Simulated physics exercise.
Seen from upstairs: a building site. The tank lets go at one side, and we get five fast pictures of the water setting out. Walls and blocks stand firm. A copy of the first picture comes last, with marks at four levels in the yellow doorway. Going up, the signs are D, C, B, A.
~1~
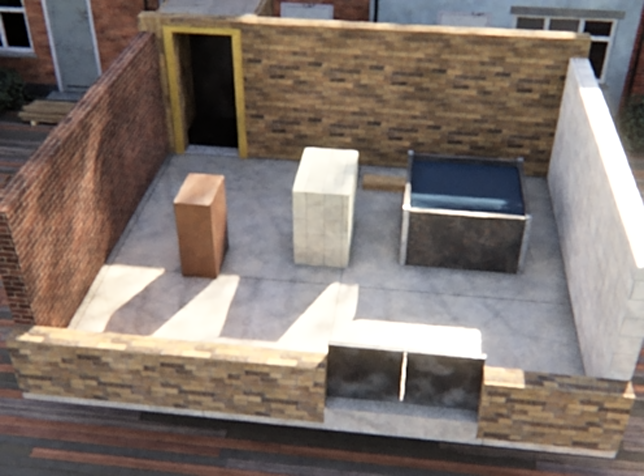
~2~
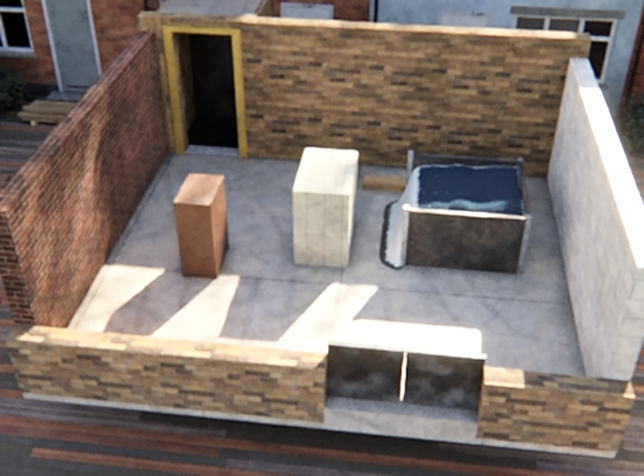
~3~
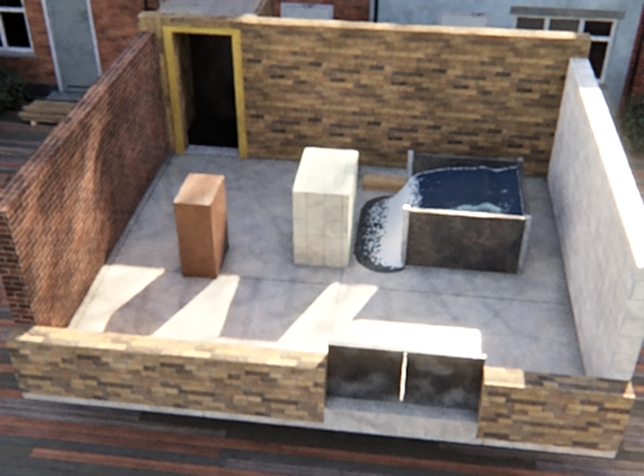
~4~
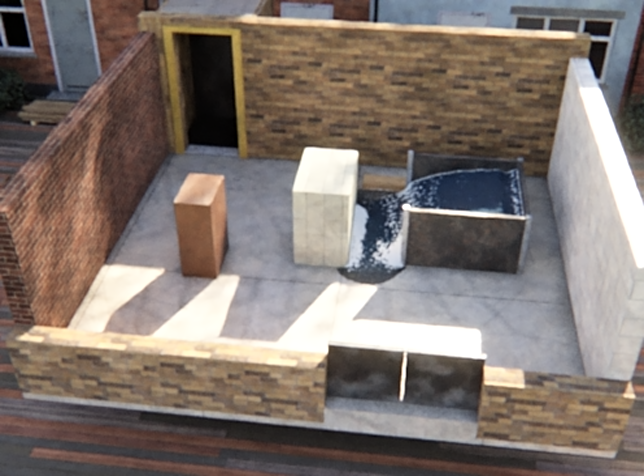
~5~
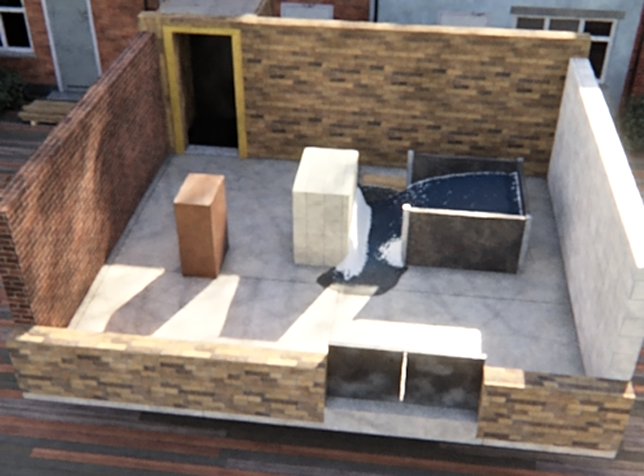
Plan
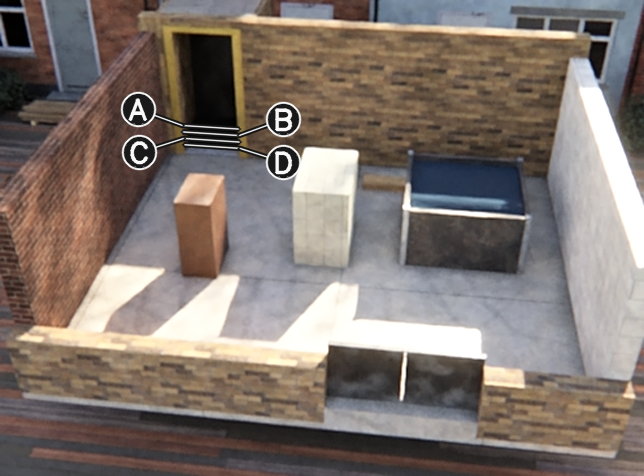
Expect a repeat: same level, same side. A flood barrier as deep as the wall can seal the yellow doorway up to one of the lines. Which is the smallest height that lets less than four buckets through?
D is the one.
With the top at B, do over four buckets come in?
No, not at all.
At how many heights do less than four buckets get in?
All four.
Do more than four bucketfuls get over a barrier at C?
No.
In white, A at (210, 127); B at (211, 133); C at (211, 140); D at (212, 146); from the bottom up D, C, B, A.
For mark A, nothing gets over.
For mark B, nothing gets over.
For mark C, a splash gets over, under a bucket.
For mark D, a bucket or two gets in.
